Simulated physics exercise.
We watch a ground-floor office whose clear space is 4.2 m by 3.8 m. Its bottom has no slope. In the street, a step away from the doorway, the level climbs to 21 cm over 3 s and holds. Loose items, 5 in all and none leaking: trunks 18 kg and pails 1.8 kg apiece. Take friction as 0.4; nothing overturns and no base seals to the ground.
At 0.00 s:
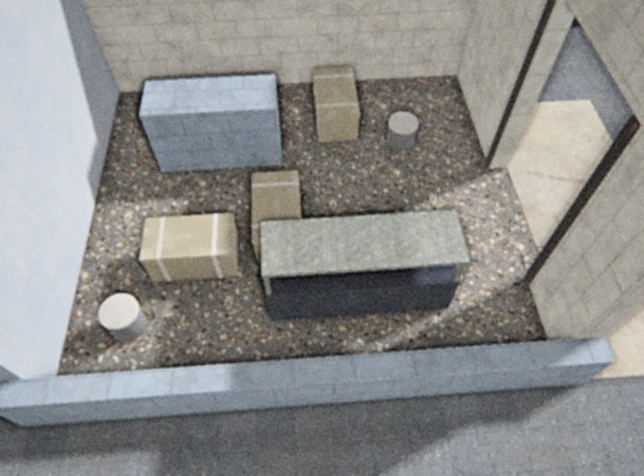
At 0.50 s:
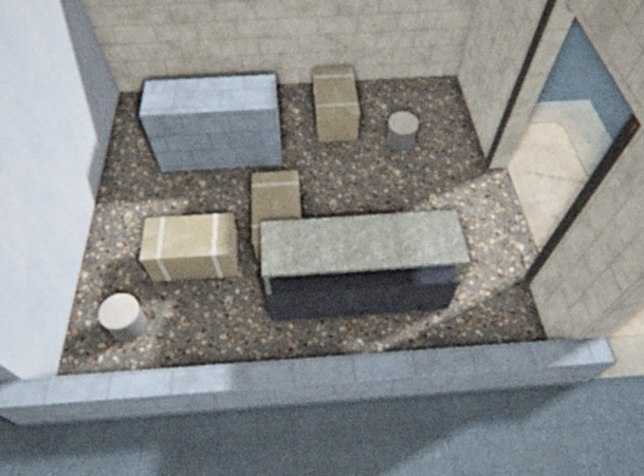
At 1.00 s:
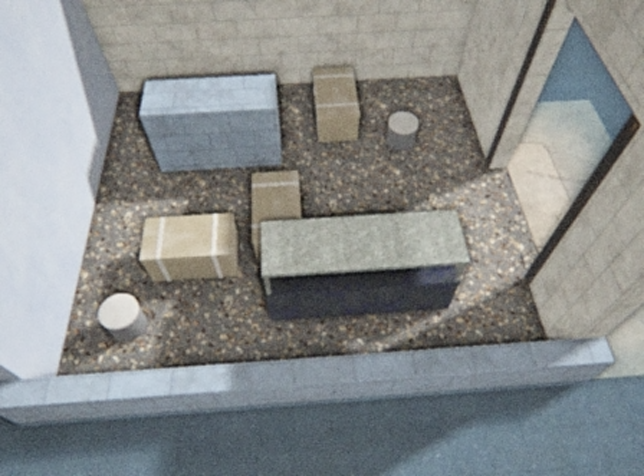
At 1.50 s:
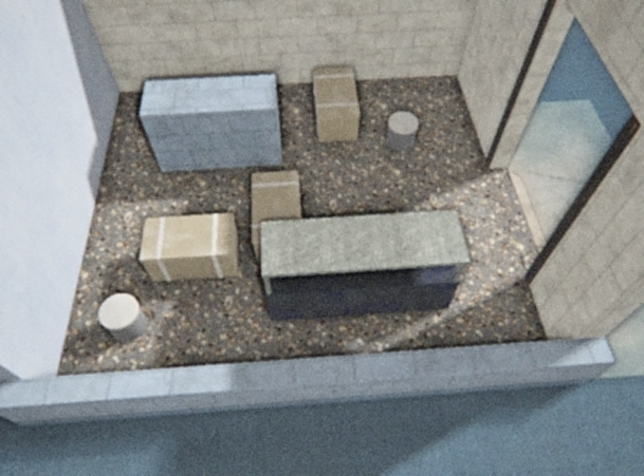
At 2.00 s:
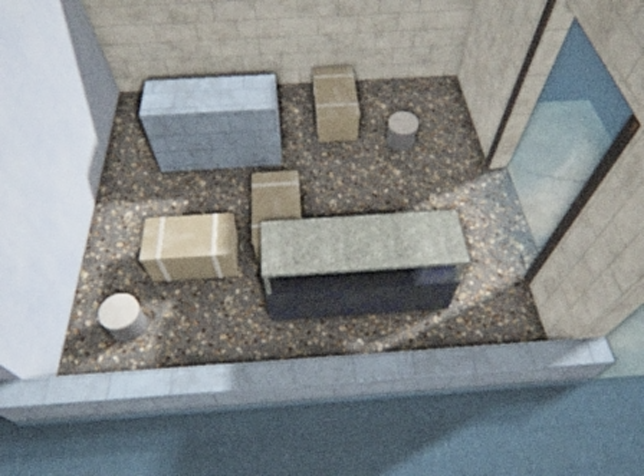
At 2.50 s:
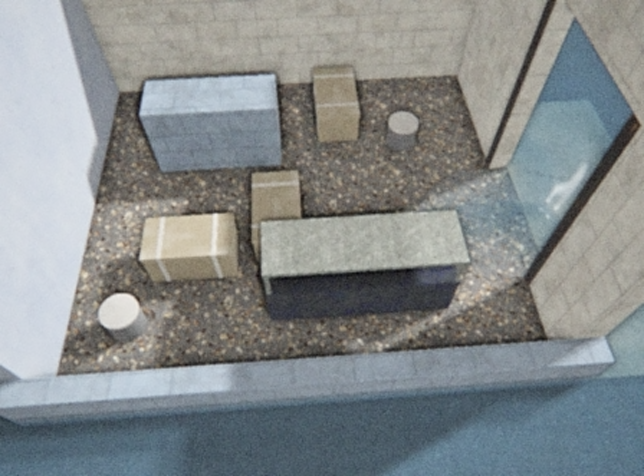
A ground-floor office with a speckled floor and pale block walls is seen from high outside, over a low pale-blue wall, with a doorway at right. A pale-blue block, tan trunks with light bands, two whitish pails and a long grey-topped counter stand inside. Bluish water covers the street, enters the doorway and spreads onto the floor's right edge, while the objects and camera stay still.
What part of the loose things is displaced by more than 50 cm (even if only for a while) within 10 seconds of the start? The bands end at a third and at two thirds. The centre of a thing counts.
It is two thirds or more.
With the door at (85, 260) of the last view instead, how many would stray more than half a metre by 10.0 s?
In that case 5 of them.
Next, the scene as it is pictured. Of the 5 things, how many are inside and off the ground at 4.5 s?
0 of them.
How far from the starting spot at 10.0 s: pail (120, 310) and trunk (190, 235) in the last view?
In turn: 120 cm, 40 cm.
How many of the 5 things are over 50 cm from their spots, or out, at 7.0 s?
I count 3.
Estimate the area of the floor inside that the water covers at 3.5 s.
Roughly 3.5 m2.
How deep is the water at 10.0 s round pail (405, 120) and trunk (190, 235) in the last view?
Roughly 6 and 9 cm.
After 3.5 s 0 of 5 are over 50 cm from their spots; 0 afloat.
After 4.5 s 0 of 5 are over 50 cm from their spots; 0 afloat.
After 7.0 s 3 of 5 are over 50 cm from their spots; 4 afloat.
After 10.0 s 4 of 5 are over 50 cm from their spots, and 5 have been at some point; 5 afloat.
